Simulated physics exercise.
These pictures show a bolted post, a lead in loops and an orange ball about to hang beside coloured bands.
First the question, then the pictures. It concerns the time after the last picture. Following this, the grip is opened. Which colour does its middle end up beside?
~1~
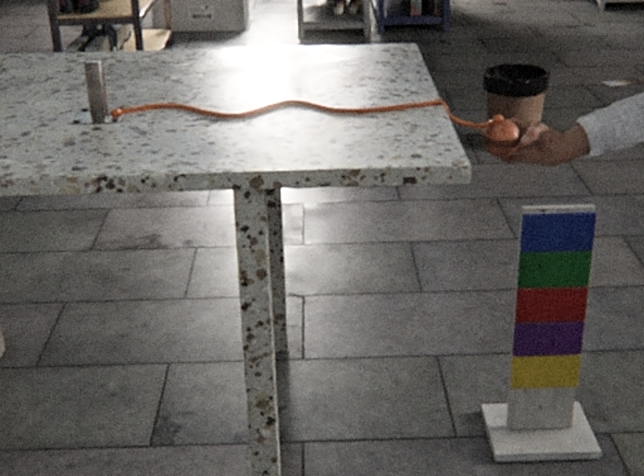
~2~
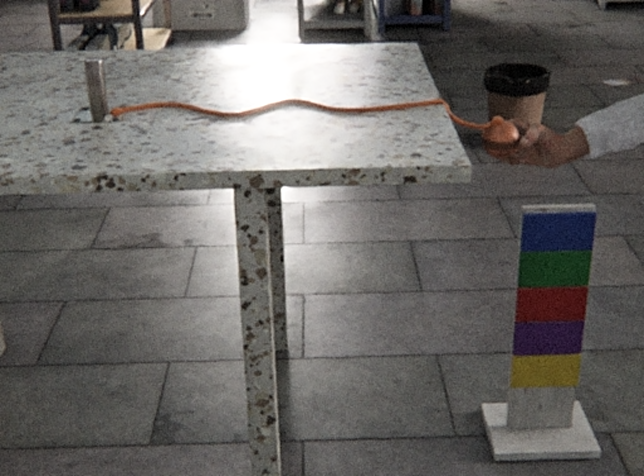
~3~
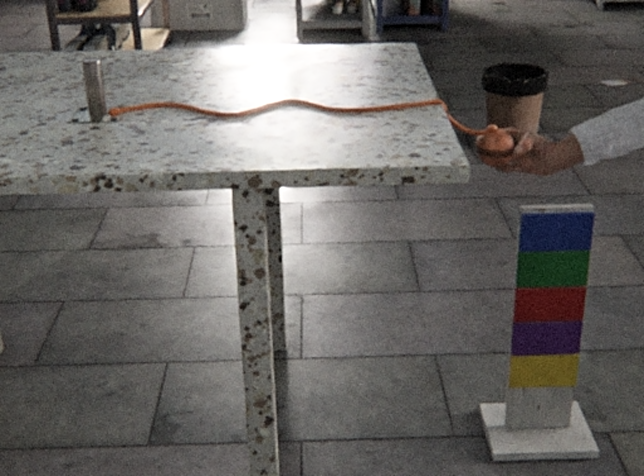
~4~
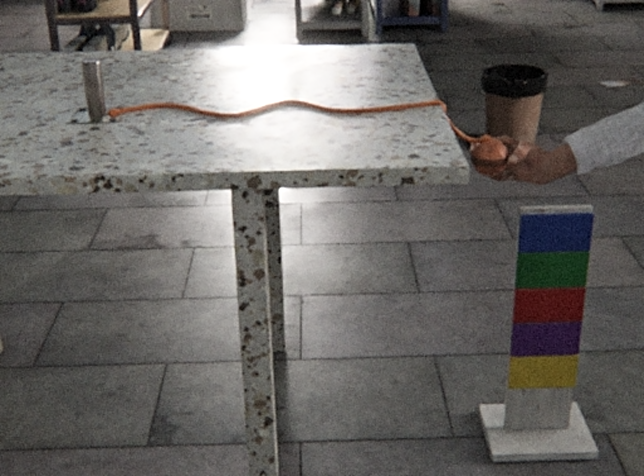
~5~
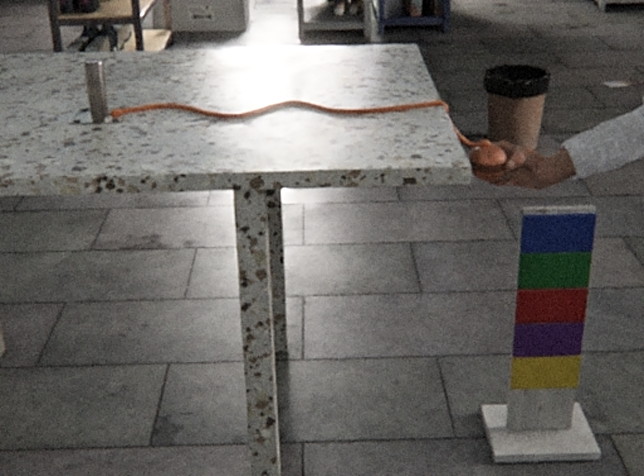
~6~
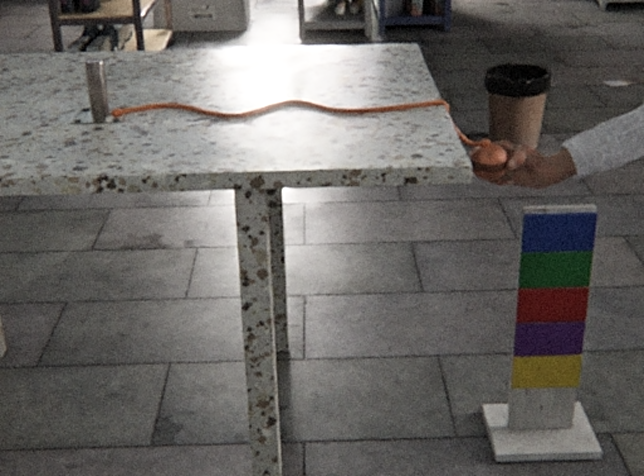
Blue.
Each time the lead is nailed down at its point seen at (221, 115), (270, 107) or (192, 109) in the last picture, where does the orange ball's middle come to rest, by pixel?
About (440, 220), (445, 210) and (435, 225).
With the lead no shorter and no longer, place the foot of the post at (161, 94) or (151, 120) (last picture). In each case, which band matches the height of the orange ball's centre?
First try: Green; second try: Green.
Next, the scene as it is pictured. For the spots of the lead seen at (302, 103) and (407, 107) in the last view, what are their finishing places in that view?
They go to (335, 106) and to (445, 114).
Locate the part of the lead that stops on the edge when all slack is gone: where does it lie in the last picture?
It's the piece you see at (401, 107).
Soon after, ball near (419, 230); level with blue.
After that, ball near (449, 233); level with blue.
In the end, ball near (437, 234); level with blue. The blue one.
